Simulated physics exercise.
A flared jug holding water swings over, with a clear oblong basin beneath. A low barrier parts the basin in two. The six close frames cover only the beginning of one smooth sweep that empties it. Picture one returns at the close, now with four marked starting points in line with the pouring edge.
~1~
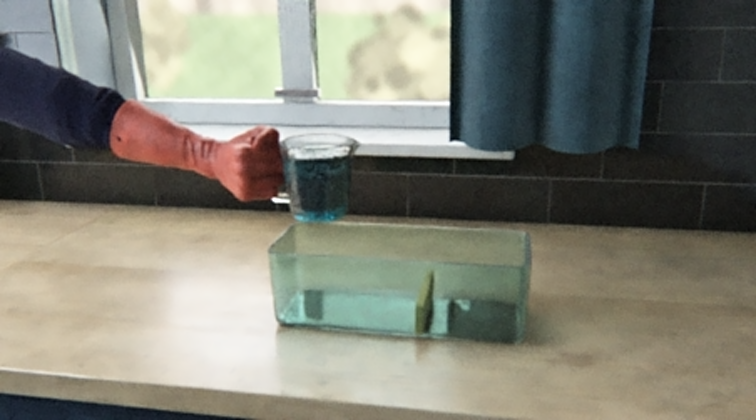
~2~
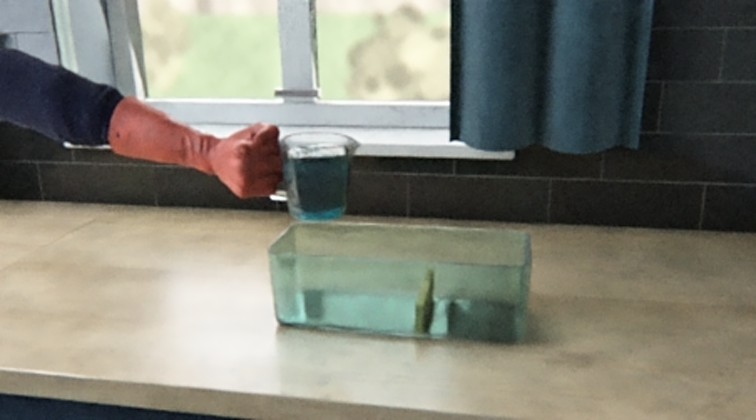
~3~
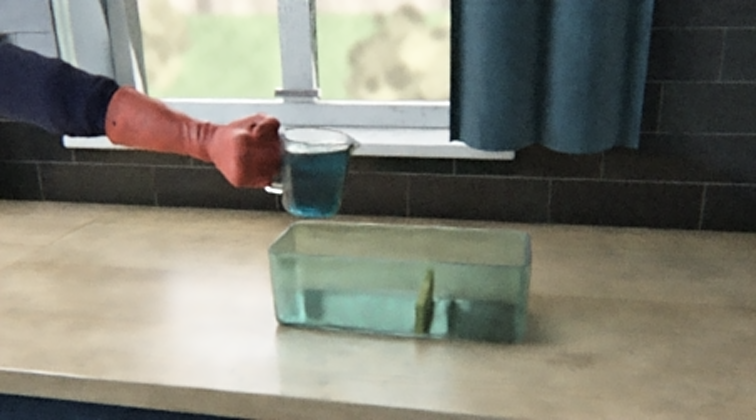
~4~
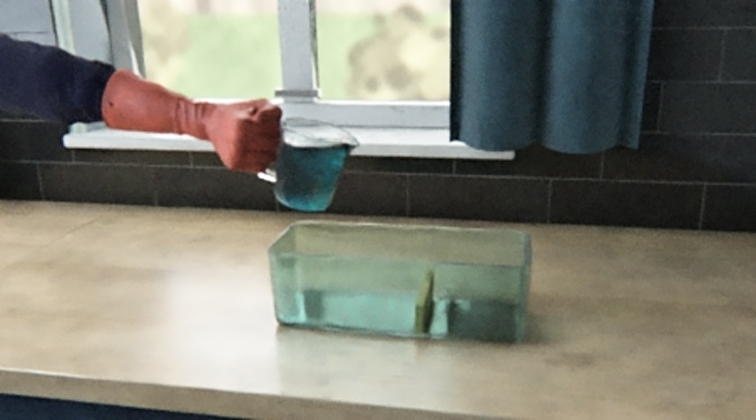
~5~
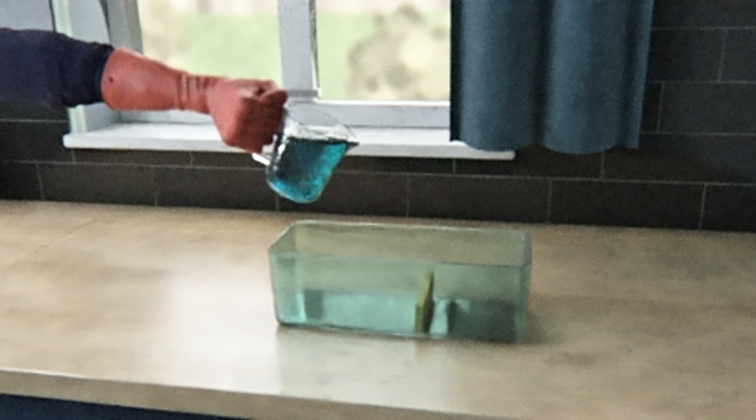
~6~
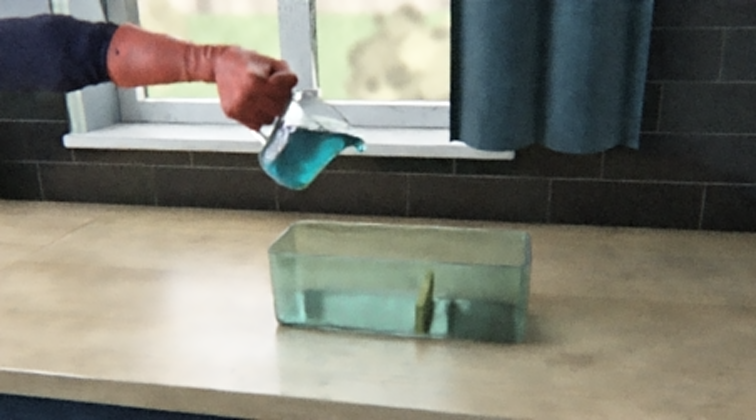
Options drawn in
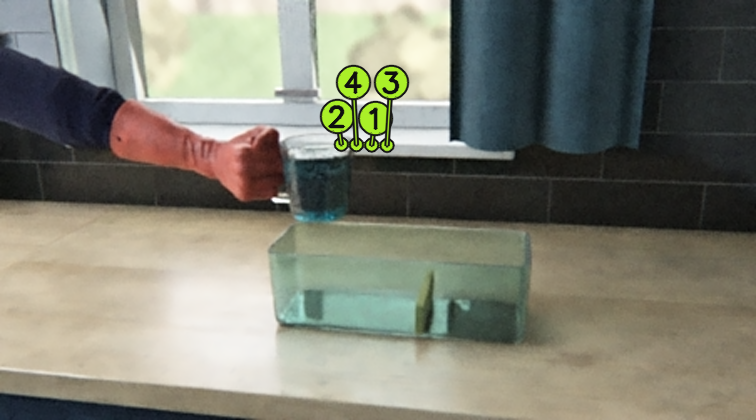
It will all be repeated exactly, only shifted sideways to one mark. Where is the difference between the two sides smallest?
Dot 2 does it best.
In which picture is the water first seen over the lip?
In picture 6.
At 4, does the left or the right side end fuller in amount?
More ends on the right.
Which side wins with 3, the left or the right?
The right one.
On the marked copy, 1 at (371, 145); 2 at (341, 144); 3 at (387, 145); 4 at (356, 144).
With 1, about 9 % ends left of the wall and 88 % right of it; 3 % is lost outside.
With 2, about 57 % ends left of the wall and 41 % right of it; 3 % is lost outside.
With 3, about 9 % ends left of the wall and 88 % right of it.
With 4, about 20 % ends left of the wall and 77 % right of it; 3 % is lost outside.
